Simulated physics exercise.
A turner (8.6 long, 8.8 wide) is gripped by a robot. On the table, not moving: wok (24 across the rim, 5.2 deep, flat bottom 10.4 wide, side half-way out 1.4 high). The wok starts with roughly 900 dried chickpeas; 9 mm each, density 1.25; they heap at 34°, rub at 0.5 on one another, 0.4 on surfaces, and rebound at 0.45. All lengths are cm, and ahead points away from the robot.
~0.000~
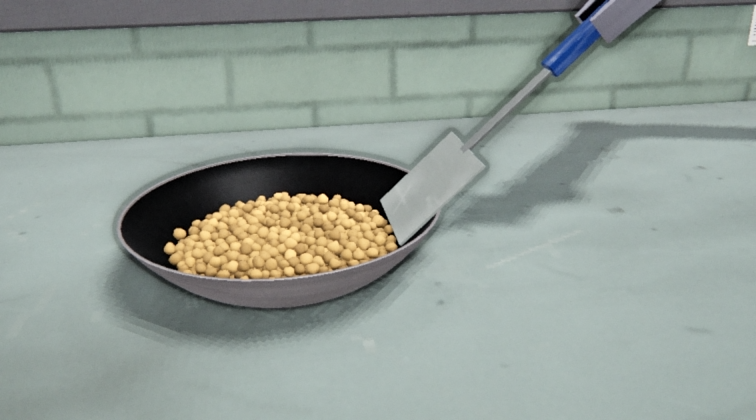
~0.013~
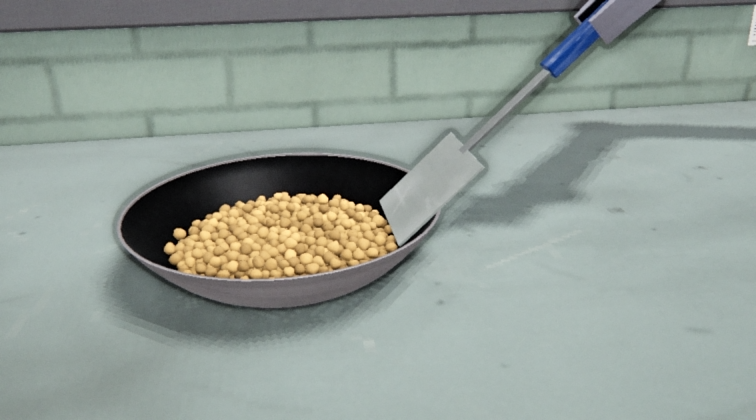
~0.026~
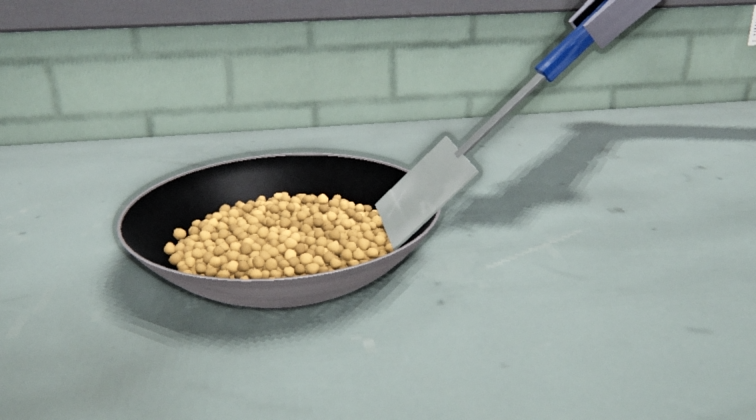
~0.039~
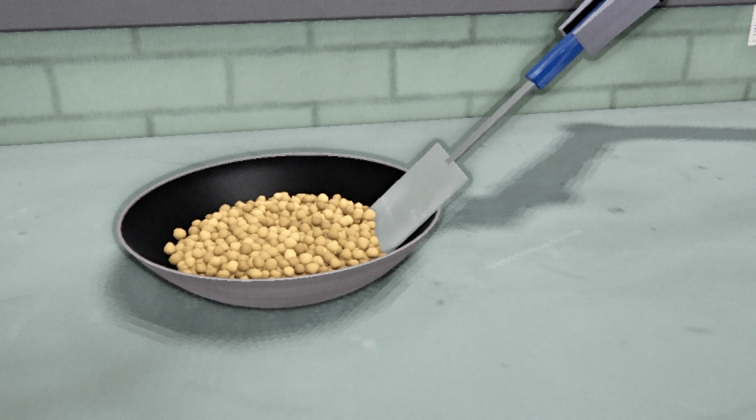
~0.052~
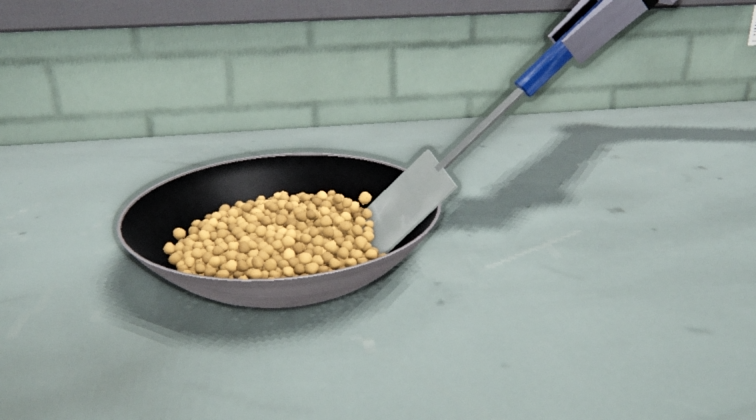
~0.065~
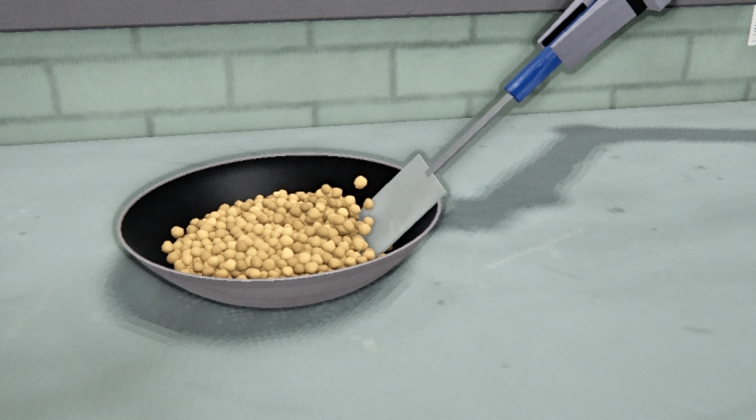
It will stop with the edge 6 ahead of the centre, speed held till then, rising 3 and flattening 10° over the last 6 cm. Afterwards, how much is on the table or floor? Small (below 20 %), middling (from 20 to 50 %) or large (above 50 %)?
Answer: Small; below 20 % of the dried chickpeas finish on the table or floor.
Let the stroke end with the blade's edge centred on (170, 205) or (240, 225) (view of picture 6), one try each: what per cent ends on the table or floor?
About 35 and 0 per cent.
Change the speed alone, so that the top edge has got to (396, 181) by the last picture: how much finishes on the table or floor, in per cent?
Some 30 per cent.
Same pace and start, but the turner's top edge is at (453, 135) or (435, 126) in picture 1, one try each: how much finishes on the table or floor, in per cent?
Some 10 and 10 per cent.
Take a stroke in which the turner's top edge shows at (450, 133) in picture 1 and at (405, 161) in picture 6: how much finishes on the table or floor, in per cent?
Some 20 per cent.
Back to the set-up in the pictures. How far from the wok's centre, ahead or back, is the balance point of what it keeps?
Some 4.0 cm ahead.
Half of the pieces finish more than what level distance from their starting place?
About 4 cm.
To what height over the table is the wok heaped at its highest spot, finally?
About 6.5 cm.
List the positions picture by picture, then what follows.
The turner top edge at (467, 148), sloping 43°; upper third of the load around (286, 235), from x 170 to 390, top at y 195; 900 in the wok, in the first picture.
The turner top edge at (466, 148), sloping 43°; upper third of the load around (286, 235), from x 170 to 390, top at y 195, in the second picture.
The turner top edge at (461, 153), sloping 43°; upper third of the load around (286, 235), from x 170 to 390, top at y 195, in the third picture.
The turner top edge at (452, 160), sloping 43°; upper third of the load around (287, 234), from x 170 to 390, top at y 195, in the fourth picture.
The turner top edge at (442, 166), sloping 43°; upper third of the load around (292, 232), from x 170 to 390, top at y 195, in the fifth picture.
The turner top edge at (432, 172), sloping 43°; upper third of the load around (289, 231), from x 170 to 390, top at y 185; 900 in the wok, in the sixth picture.
After 0.13 s, sloping 43°, highest piece 10 above the table; 899 in the wok, 1 on the blade or in flight.
After 0.19 s, sloping 39°, highest piece 11 above the table; 899 in the wok, 1 on the blade or in flight.
After 0.43 s, sloping 33°, highest piece 7 above the table; 820 in the wok, 67 on the table or floor, 13 on the blade or in flight.
After 1.48 s, sloping 33°, highest piece 6 above the table; 812 in the wok, 88 on the table or floor.
In the end, 812 in the wok, 88 on the table or floor. That is 10 % on the table or floor.
